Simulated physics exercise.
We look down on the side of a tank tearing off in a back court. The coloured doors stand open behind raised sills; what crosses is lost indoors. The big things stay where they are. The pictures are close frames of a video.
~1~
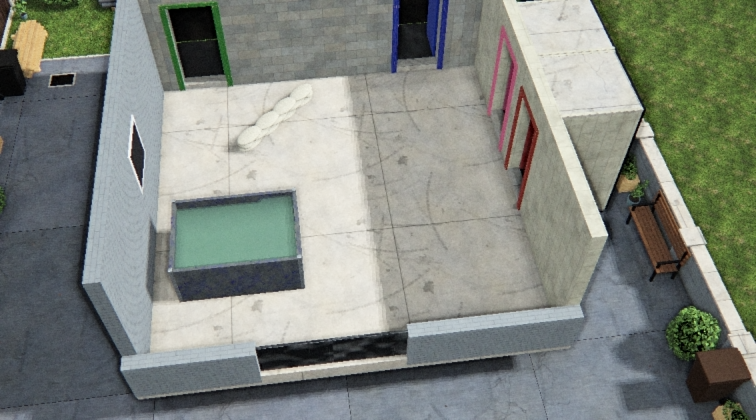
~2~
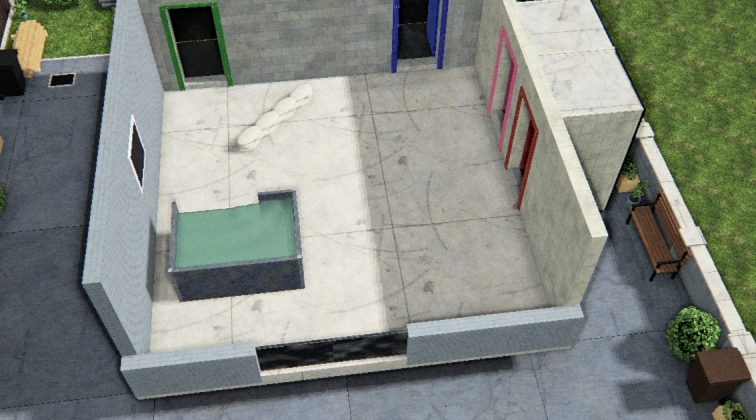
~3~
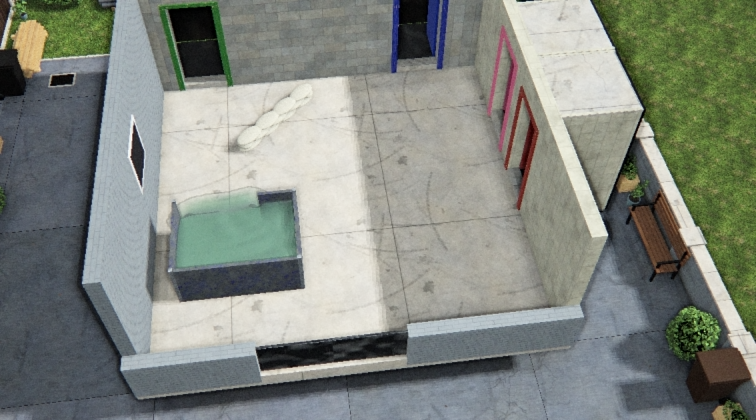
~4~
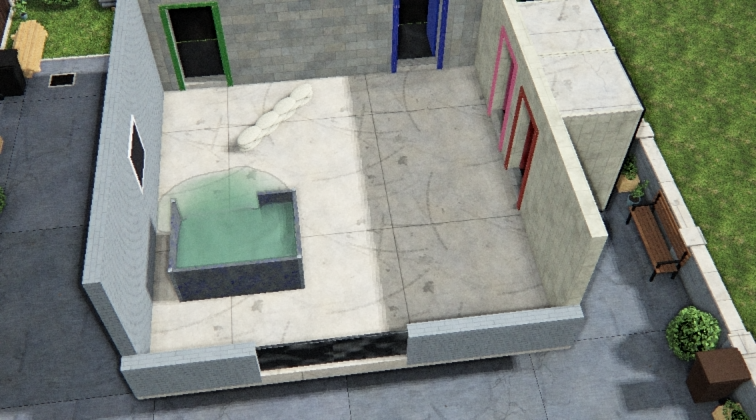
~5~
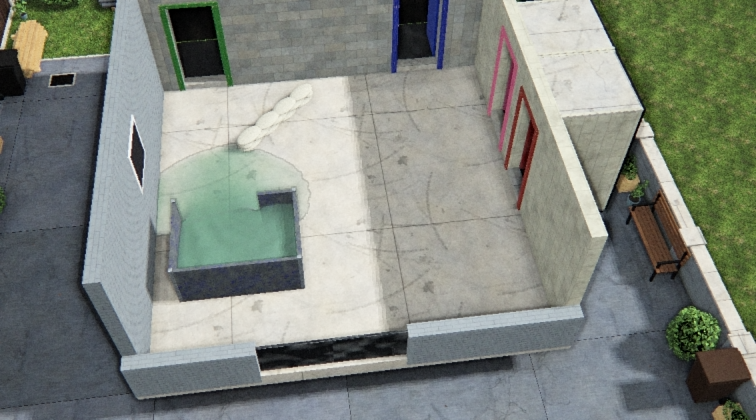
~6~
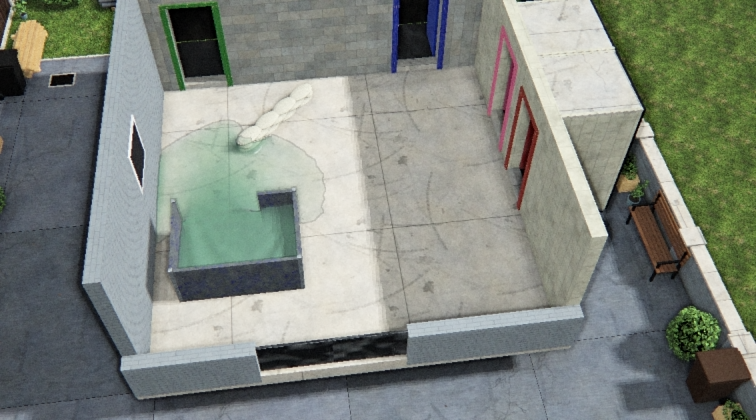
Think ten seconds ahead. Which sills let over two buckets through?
The green door lets in a lot; the blue door admits no more than that; the pink door admits no more than that; the red door admits no more than that.
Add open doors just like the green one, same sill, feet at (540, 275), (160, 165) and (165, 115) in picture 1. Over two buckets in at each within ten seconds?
One after the other: Holds, passes that mark, is over.
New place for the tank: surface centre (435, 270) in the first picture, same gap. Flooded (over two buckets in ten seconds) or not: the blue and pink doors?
Then: Blue door floods, pink door stays under.
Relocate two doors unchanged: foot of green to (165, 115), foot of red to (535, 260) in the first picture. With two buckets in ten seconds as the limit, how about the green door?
The green one floods.
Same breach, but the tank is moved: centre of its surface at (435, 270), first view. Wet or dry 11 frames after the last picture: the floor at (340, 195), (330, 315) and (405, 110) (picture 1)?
In that order: Flooded, clear, covered.
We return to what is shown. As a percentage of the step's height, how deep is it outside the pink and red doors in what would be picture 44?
Roughly 60 per cent, then 80 per cent.
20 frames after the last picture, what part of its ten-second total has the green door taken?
Roughly 90 per cent.
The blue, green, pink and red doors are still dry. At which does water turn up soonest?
I say the green-painted one.
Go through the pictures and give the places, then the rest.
The water tank at (235, 232) is whole and still, in the first picture.
Water pours out on the water tank's far side and has run to a hidden place, in the second picture.
Water pours out on the water tank's far side and has run to (260, 193), in the third picture.
Water pours out on the water tank's far side and has run to (250, 170), in the fourth picture.
The front is at (237, 147), out from the gap on the water tank's far side, in the fifth picture.
The front is at (227, 123), out from the gap on the water tank's far side, in the sixth picture.
A moment on, water covers 25 % of the floor; the green door over two buckets in, the blue door not reached, the pink door not reached, the red door not reached.
Next, water covers 30 % of the floor; the green door far over two buckets in, the blue door wet at the sill, nothing in, the pink door not reached, the red door not reached.
Then, water covers 45 % of the floor; the green door far over two buckets in, the blue door wet at the sill, nothing in, the pink door not reached, the red door not reached.
Later, water covers 55 % of the floor; the green door far over two buckets in, the blue door wet at the sill, nothing in, the pink door wet at the sill, nothing in, the red door wet at the sill, nothing in.
In the end, water covers 90 % of the floor; the green door far over two buckets in, the blue door wet at the sill, nothing in, the pink door wet at the sill, nothing in, the red door wet at the sill, nothing in.
